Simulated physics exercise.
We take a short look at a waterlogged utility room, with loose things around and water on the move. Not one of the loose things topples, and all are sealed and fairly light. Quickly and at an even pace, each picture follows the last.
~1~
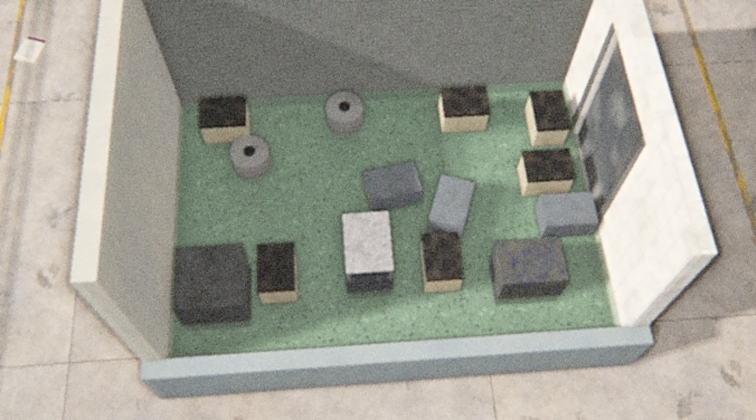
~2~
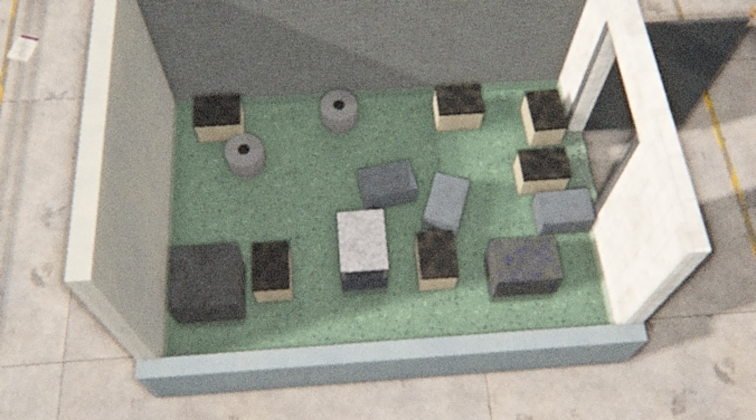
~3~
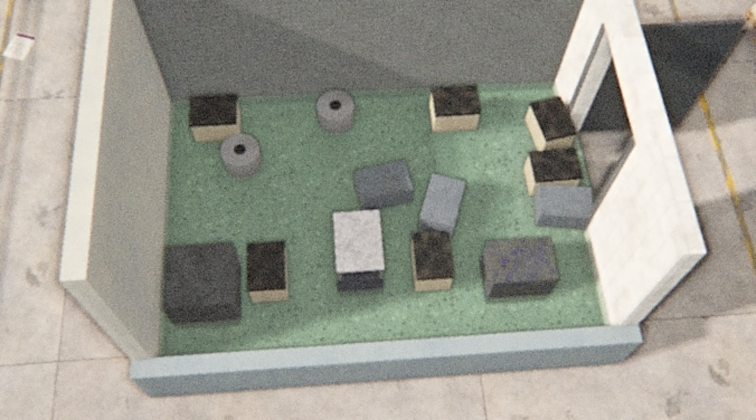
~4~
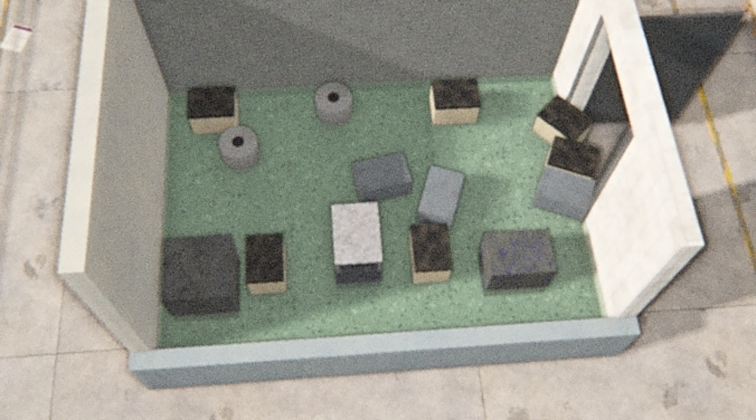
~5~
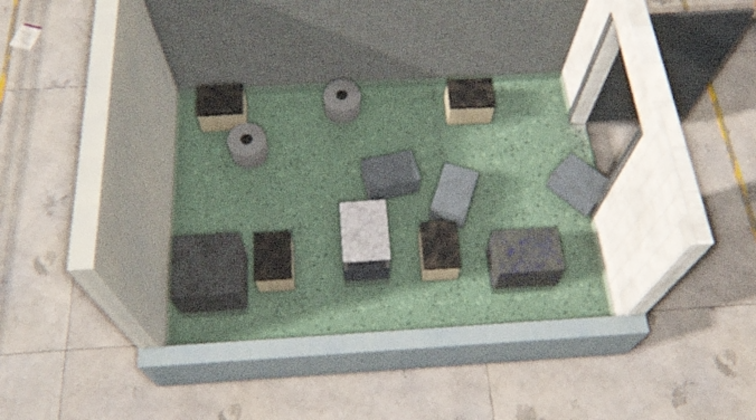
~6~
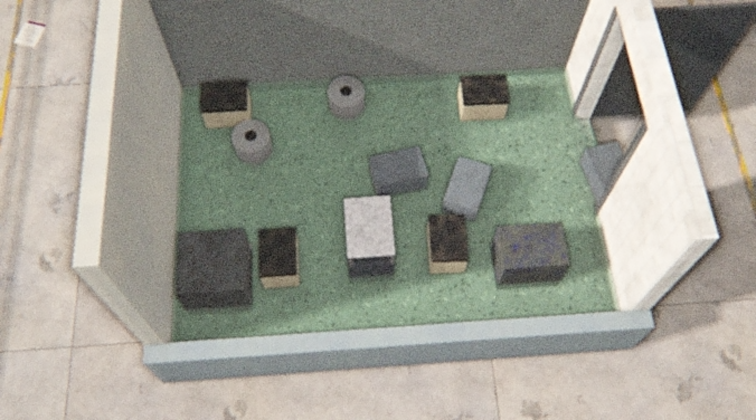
A walled room with a green floor held scattered boxes and two round grey objects; the dark panel on the right opened outward, then nearby boxes shifted and left through the gap, a grey one following.
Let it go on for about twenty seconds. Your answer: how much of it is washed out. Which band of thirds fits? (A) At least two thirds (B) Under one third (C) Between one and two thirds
A, at least two thirds.
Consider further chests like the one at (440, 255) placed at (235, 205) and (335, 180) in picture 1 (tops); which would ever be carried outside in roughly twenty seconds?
Well, the first one never leaves, but the second one leaves.
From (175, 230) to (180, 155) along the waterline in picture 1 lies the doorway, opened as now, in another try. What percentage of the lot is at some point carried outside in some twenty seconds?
Roughly 50 in a hundred.
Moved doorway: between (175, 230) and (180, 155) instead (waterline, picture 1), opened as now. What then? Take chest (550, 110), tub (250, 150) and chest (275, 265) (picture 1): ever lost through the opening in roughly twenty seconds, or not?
Retained, lost and lost.
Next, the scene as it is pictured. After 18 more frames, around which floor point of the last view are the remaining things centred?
Centre estimate: Around (418, 160).
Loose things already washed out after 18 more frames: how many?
That comes to 5.
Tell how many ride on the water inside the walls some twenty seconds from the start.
Counting them up gives 2.
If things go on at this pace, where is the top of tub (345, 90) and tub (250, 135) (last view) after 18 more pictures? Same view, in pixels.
Near (466, 88) and (303, 129).
A moment on, 3 of 11 are out; 8 afloat.
Next, 5 of 11 are out; 6 afloat.
Later, 8 of 11 are out; 3 afloat.
In the end, 8 of 11 are out; 2 afloat.
